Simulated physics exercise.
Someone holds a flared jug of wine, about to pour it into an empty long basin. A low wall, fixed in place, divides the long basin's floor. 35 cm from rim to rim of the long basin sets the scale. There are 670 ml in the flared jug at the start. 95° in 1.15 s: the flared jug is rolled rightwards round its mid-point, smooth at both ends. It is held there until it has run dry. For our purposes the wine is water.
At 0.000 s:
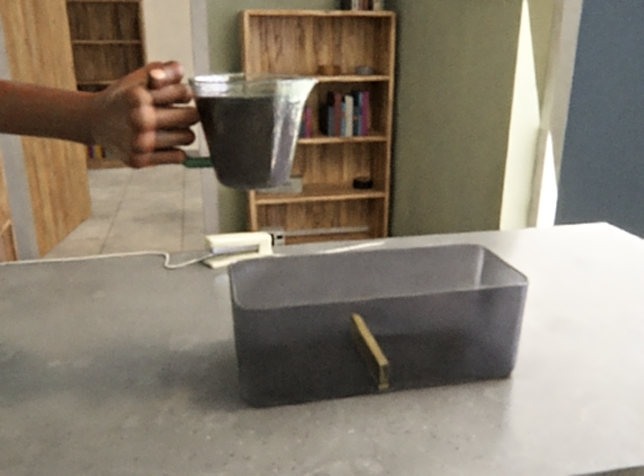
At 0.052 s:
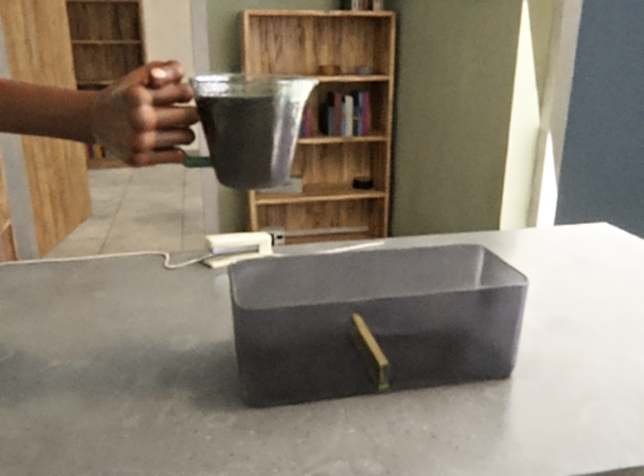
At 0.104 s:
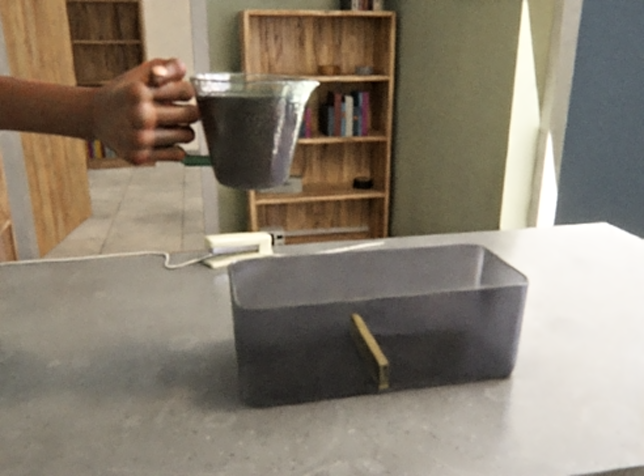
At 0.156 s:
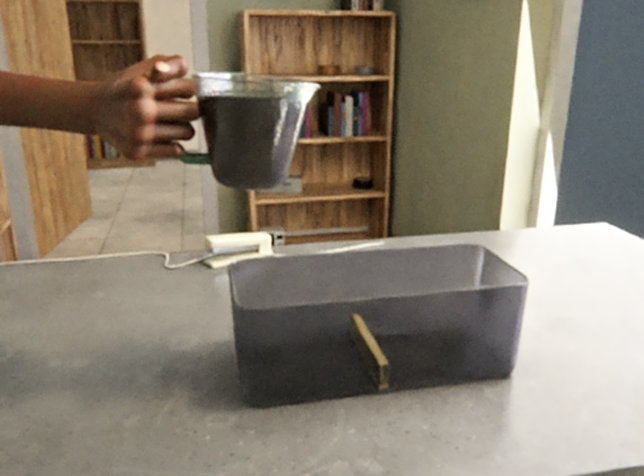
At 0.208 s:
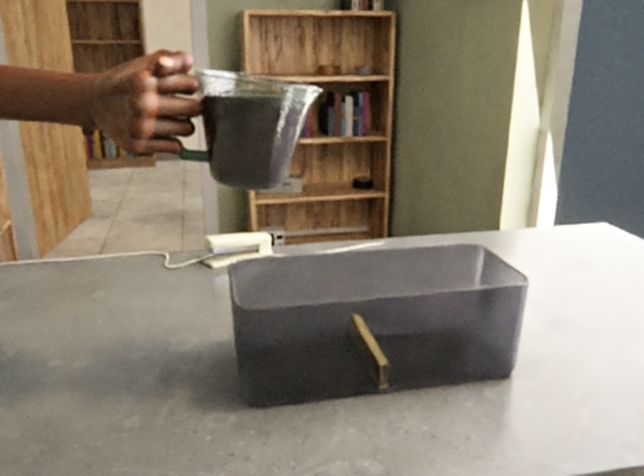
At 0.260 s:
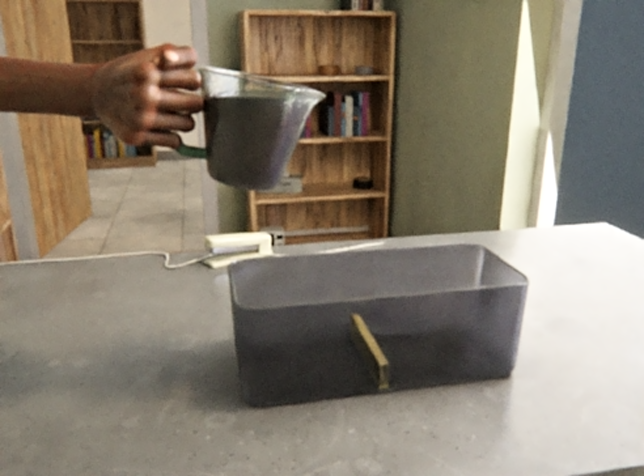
A hand tilts a flared jug of dark liquid slightly rightwards above a long basin.
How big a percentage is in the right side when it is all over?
Roughly 77 per cent is in the right side.
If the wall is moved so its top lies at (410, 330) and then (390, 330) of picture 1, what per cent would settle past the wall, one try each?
I'd put it at about 10 per cent for the first and about 35 per cent for the second.
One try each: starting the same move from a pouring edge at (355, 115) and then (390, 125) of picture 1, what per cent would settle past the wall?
The first try gives 95 percent and the second 95 percent.
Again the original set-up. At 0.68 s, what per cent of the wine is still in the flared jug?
Around 72 in a hundred.
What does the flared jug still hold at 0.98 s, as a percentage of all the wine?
20 in a hundred, give or take.
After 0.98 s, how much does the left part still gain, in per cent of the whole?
About 18 percent.
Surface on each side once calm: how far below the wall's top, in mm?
For the left, around 26 mm; for the right, around 12 mm.
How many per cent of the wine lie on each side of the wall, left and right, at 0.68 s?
About 1 left, 5 right.
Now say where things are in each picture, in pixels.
In the first frame, it leans 0°; its right rim is at (317, 79); the wine meets the walls at (197, 95) and (303, 94); the long basin's rim runs from (232, 284) to (504, 262); the wall's top is at (368, 338).
In the second frame, it leans 0°; its right rim is at (317, 80); the wine meets the walls at (196, 95) and (303, 94).
In the third frame, it leans 2°; its right rim is at (319, 82); the wine meets the walls at (198, 94) and (303, 94).
In the fourth frame, it leans 4°; its right rim is at (320, 85); the wine meets the walls at (199, 94) and (306, 96).
In the fifth frame, it leans 7°; its right rim is at (323, 89); the wine meets the walls at (202, 95) and (308, 96).
In the sixth frame, it leans 11°; its right rim is at (325, 94); the wine meets the walls at (205, 96) and (313, 97).
By 0.68 s the tilt is 61° and 72 per cent is still to pour, 1 is left of the wall and 5 right of it.
By 0.98 s the tilt is 90° and 21 per cent is still to pour, 4 is left of the wall and 53 right of it.
By 1.30 s the tilt is 95° and 1 per cent is still to pour, 13 is left of the wall and 83 right of it.
By 1.65 s the tilt is 95° and 0 per cent is still to pour, 22 is left of the wall and 78 right of it.
At rest 23 per cent lies left of the wall, 77 right of it and 1 outside.
